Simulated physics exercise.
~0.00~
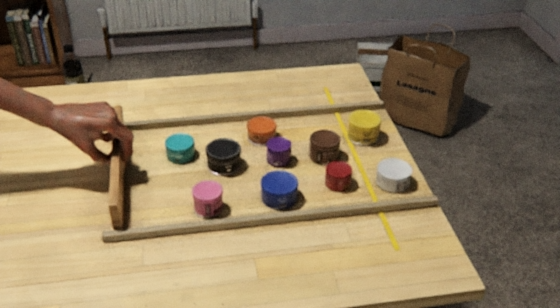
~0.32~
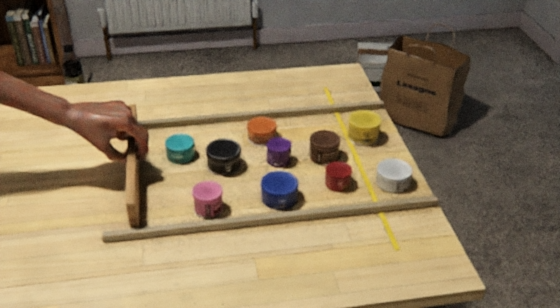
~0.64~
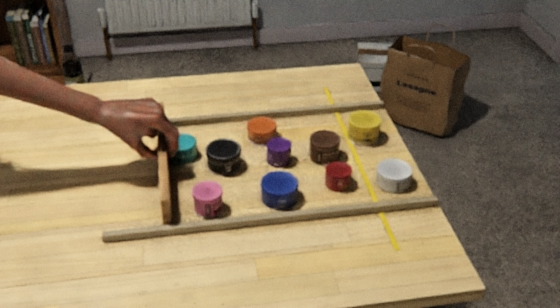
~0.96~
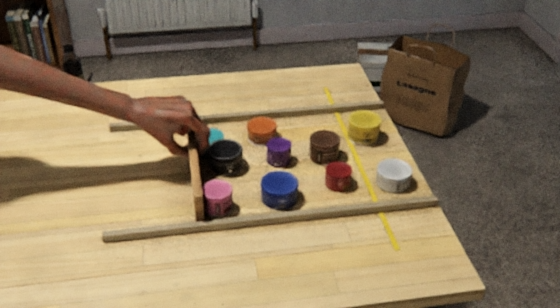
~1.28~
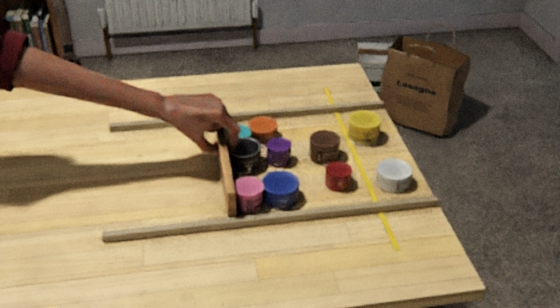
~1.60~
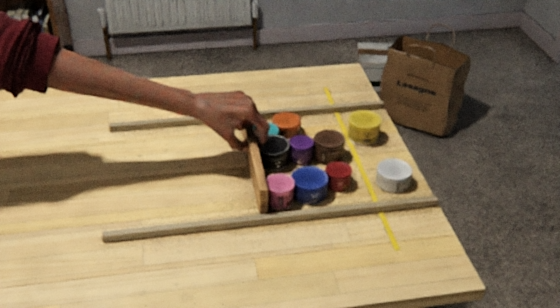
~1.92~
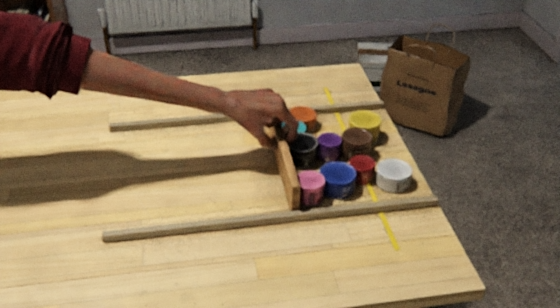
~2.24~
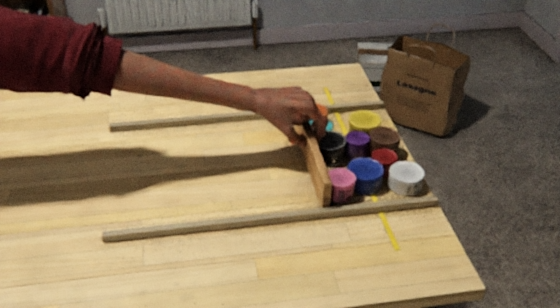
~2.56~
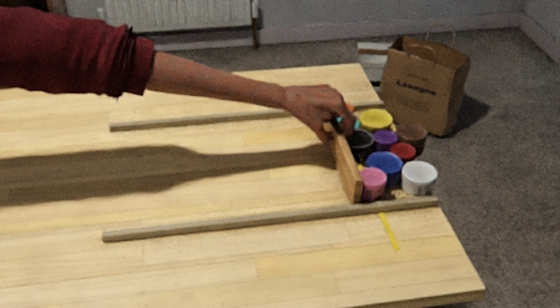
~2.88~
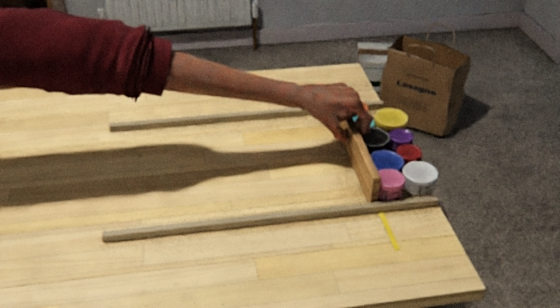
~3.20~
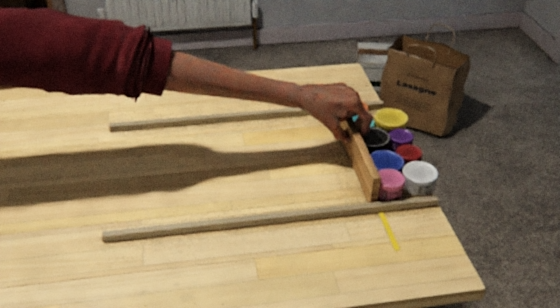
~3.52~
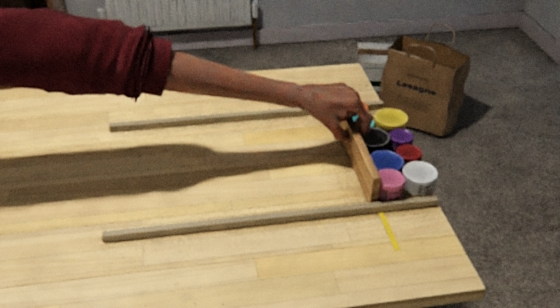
A wooden board, gripped from above by a hand, slides right across a pale tabletop between two rails, toward ten small colourful tubs scattered ahead. It reaches the turquoise tub first, then gathers the black and pink ones and pushes them along. More tubs bunch together as the red-sleeved arm stretches farther over the table. The packed group crosses the yellow tape and crowds the right edge, where the brown tub drops out of sight. The board then stops near the tape and stays upright, with the remaining visible tubs clustered against it at the edge.
